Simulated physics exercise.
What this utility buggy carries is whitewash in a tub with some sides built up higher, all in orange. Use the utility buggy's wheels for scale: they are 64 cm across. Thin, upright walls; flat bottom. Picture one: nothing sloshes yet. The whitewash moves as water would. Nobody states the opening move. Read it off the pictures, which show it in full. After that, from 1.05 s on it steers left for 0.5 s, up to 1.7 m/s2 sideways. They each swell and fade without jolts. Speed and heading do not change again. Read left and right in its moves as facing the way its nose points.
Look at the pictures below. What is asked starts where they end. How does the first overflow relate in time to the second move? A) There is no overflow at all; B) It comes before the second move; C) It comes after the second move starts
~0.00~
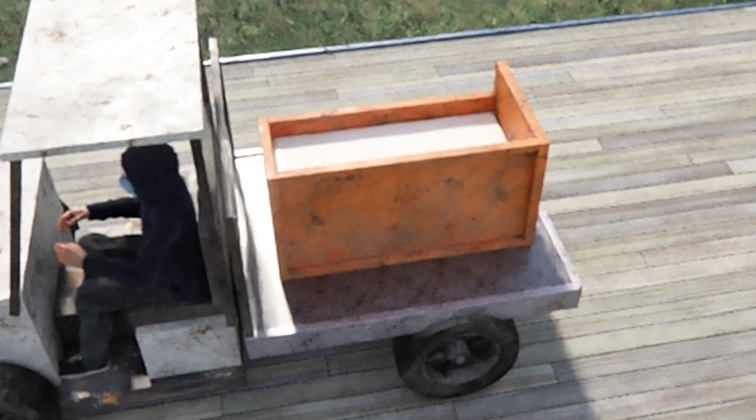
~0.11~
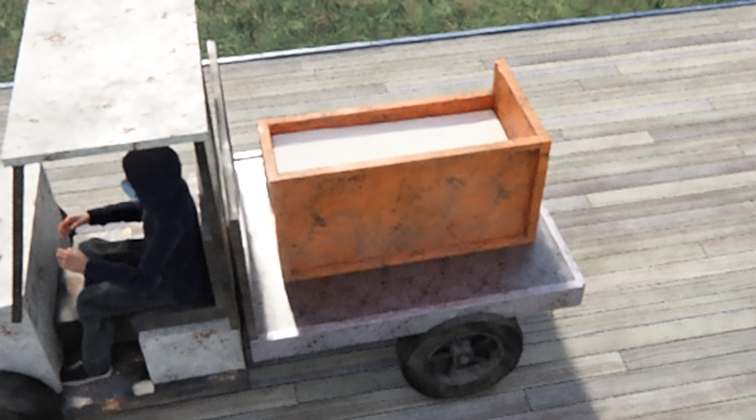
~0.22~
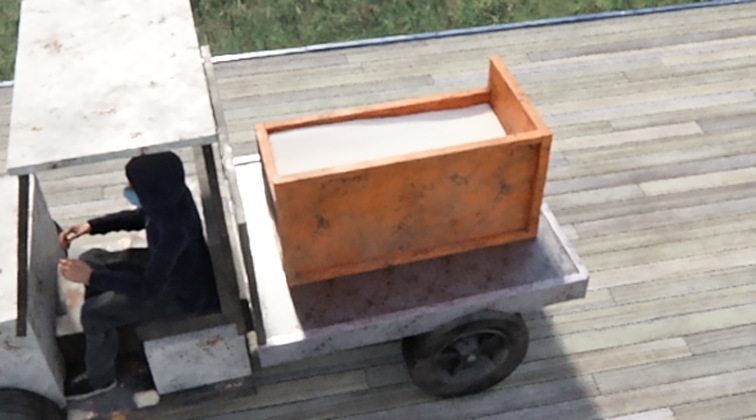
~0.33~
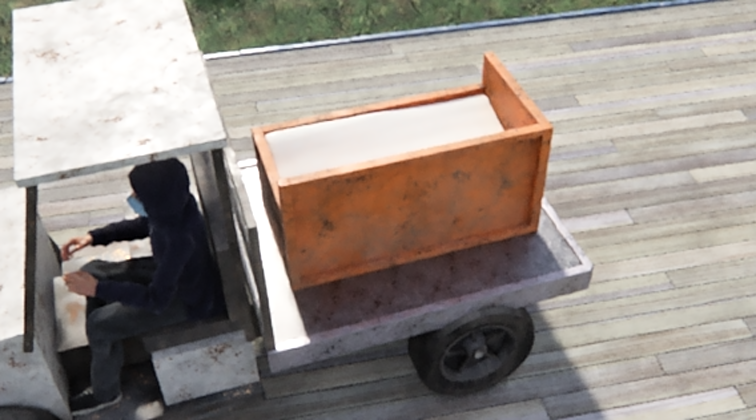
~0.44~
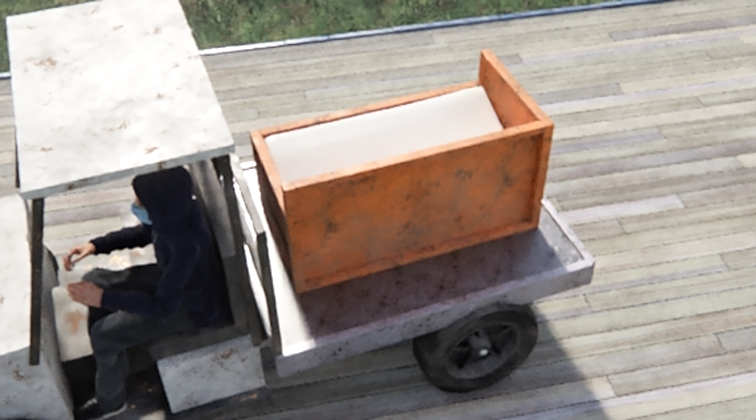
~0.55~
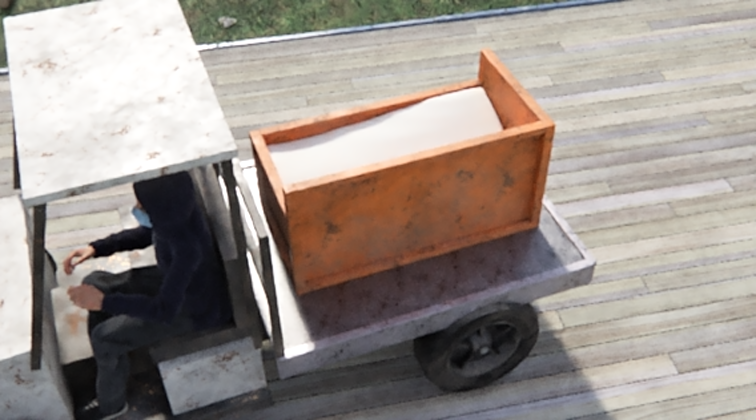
Answer: C.
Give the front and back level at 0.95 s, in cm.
Front level 34 cm, back level 36 cm.
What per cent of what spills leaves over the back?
Spill fraction there: Roughly 0 per cent.
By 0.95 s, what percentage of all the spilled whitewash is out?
By then about 0 per cent is out.
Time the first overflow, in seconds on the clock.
I'd say close to 1.6 seconds.
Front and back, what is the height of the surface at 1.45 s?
At that moment it stands around 34 cm in front and around 36 cm behind.
Then, 0.95 s in, front 35 cm, middle 36 cm, back 35 cm above the floor; no loss so far.
Then, 1.45 s in, front 34 cm, middle 34 cm, back 37 cm above the floor; no loss so far.
Then, 2.05 s in, front 33 cm, middle 34 cm, back 35 cm above the floor; the loss stands at 2 per cent, over the far side.
Then, 4.53 s in, the loss stands at 3 per cent, over the far side; the first of it left at about 1.65 s, and the second move began at 1.05 s.
